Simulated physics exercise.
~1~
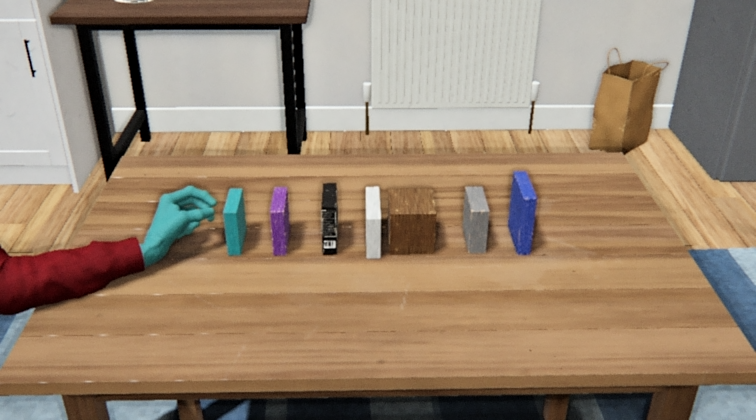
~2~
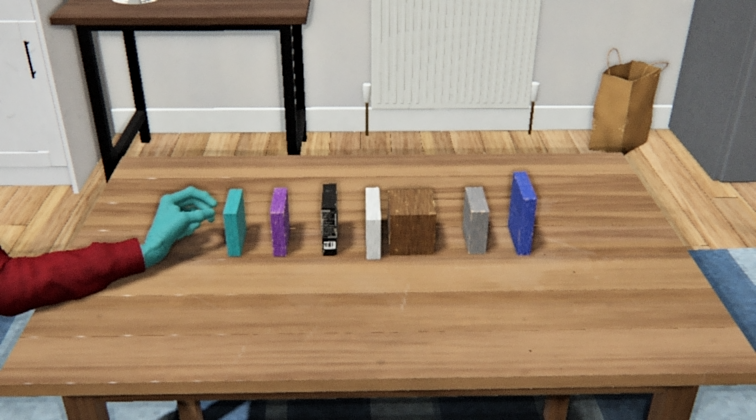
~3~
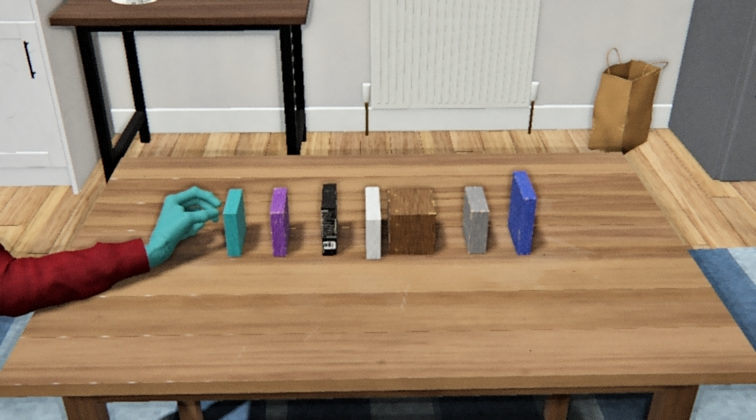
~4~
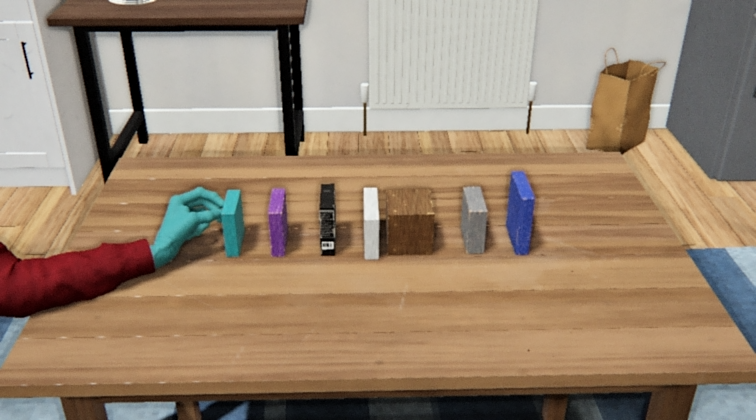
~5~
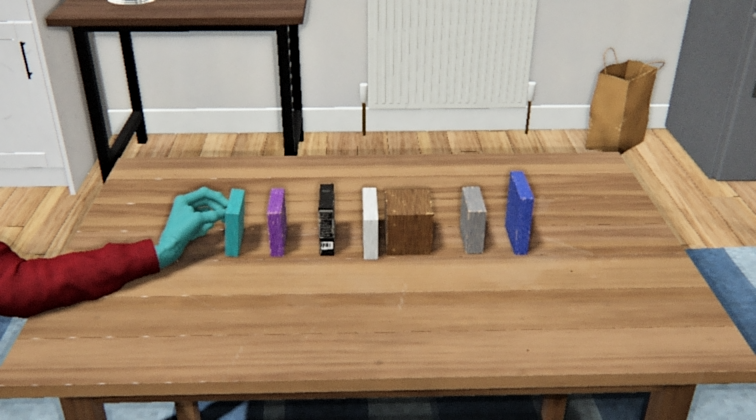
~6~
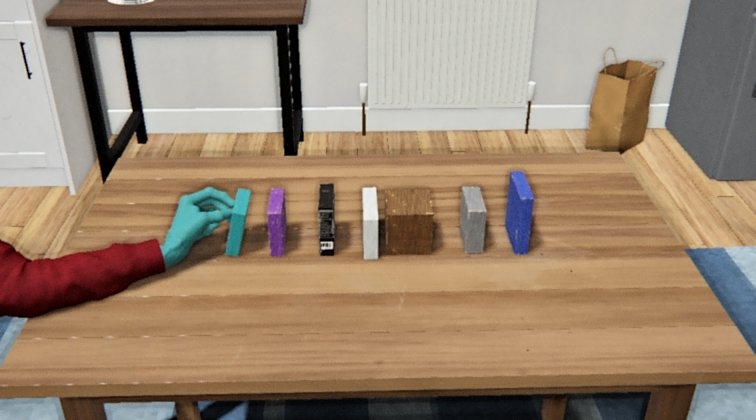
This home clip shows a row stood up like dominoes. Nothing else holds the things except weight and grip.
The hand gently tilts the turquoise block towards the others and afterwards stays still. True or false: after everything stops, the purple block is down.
True.
Then, 0.30 s past the last view, turquoise block 57° over; purple block rocked 21° from its first pose near (287, 222).
Then, 0.40 s past the last view, turquoise block 70° over; purple block rocked 51° from its first pose near (300, 226); black packet rocked 10° from its first pose.
Then, 0.50 s past the last view, turquoise block 73° over; purple block rocked 70° from its first pose near (307, 231); black packet rocked 29° from its first pose; white block rocked 5° from its first pose.
Finally, down or leaning hard on the table, purple block; left askew, black packet and white block; the other 2 still in place. Final places as the last picture's camera would see them, purple block near (307, 233).
